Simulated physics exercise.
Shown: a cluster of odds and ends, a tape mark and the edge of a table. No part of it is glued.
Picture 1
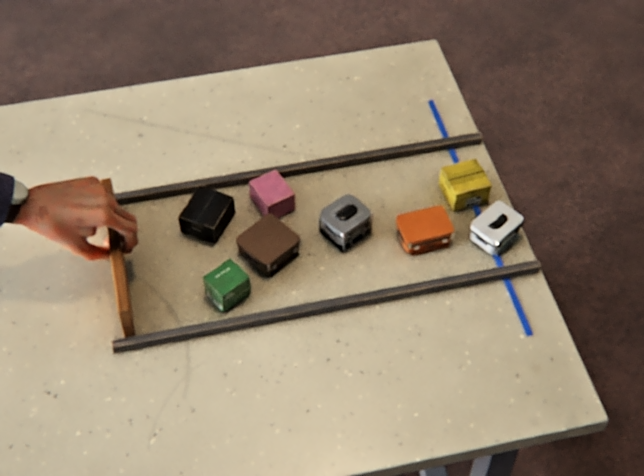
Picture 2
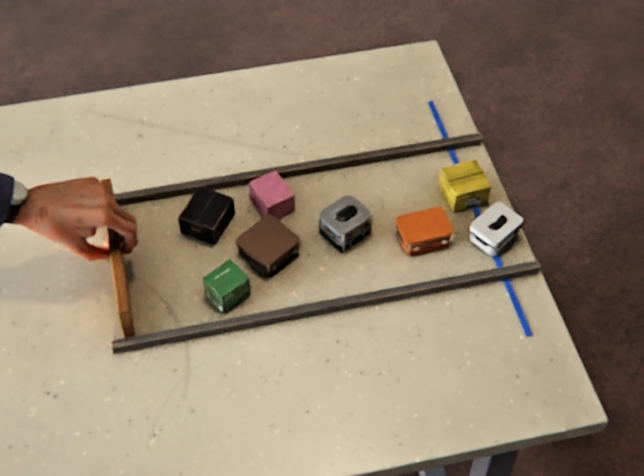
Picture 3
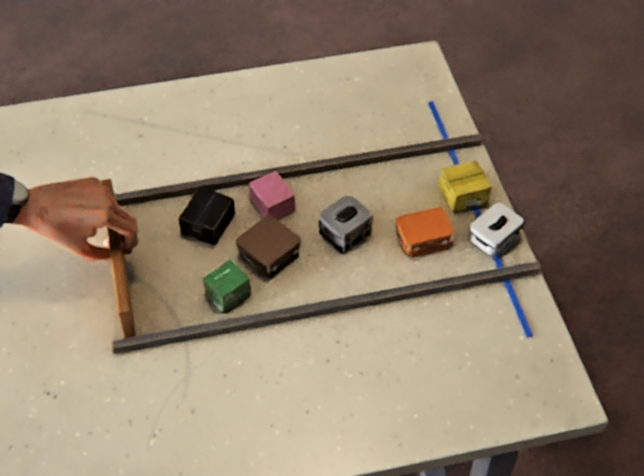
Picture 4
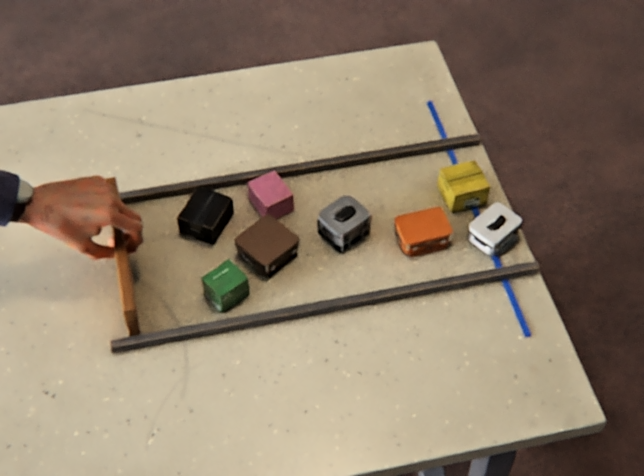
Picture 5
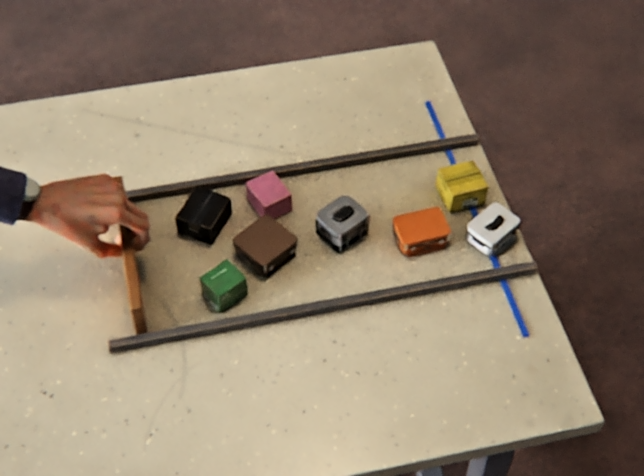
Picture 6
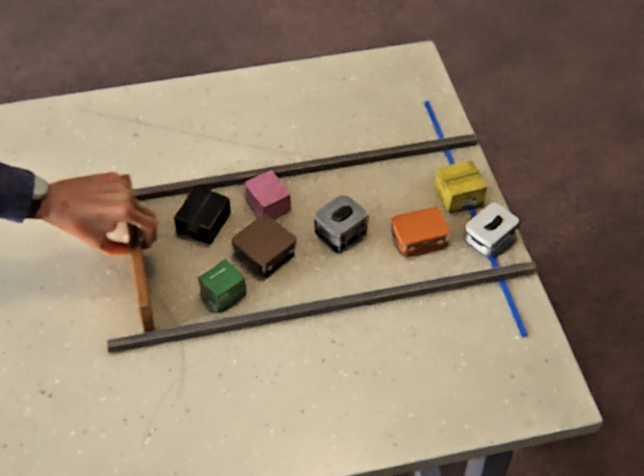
On a pale speckled tabletop, a hand grips a wooden board at the left end of two dark rails, with small coloured blocks and cases scattered between them. The hand holds nearly still, then slides the board slightly right, while the objects stay practically in place.
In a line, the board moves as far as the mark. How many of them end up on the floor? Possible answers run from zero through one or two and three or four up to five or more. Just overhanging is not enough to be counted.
The right answer is five or more.
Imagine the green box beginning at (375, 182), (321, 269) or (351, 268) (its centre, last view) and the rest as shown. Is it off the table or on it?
Place by place: It is pushed off, it is safe, it is safe.
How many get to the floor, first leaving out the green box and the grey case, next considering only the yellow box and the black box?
4 in the first try, 3 in the second.
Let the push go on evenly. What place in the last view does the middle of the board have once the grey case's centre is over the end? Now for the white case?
The middle is at (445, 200) when it's the grey case, and at (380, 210) when it's the white case.
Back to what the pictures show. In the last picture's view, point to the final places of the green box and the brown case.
Taking them in turn, first comes (510, 247), then (507, 212).
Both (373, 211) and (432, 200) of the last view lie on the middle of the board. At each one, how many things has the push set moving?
Counts: 8, 8.
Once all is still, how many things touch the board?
It ends up touching 3.
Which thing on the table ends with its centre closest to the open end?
Answer: The brown case.
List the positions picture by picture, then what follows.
In the first frame, white case (496, 229); yellow box (465, 185); orange case (424, 231); board (118, 256); tape (476, 207).
In the second frame, yellow box (464, 186); black box (207, 215).
In the third frame, orange case (424, 232); grey case (345, 223).
In the fourth frame, white case (494, 231); brown case (267, 247).
In the fifth frame, yellow box (461, 186); pink block (269, 196).
In the sixth frame, white case (491, 231); yellow box (460, 186); orange case (420, 232); board (137, 252); tape (471, 208).
A little later, none off yet; white case at rest near (491, 231); yellow box at rest near (460, 186); orange case at rest near (420, 232).
Next, none off yet; white case at rest near (491, 231); yellow box at rest near (460, 186); orange case moving near (431, 233).
Later still, one off so far; white case dropping near (544, 322); yellow box tilted a little near (512, 171); orange case shifted well along near (513, 235).
When it is over, the number that fall off is five or more; down, pink block, grey case, orange case, yellow box and white case.
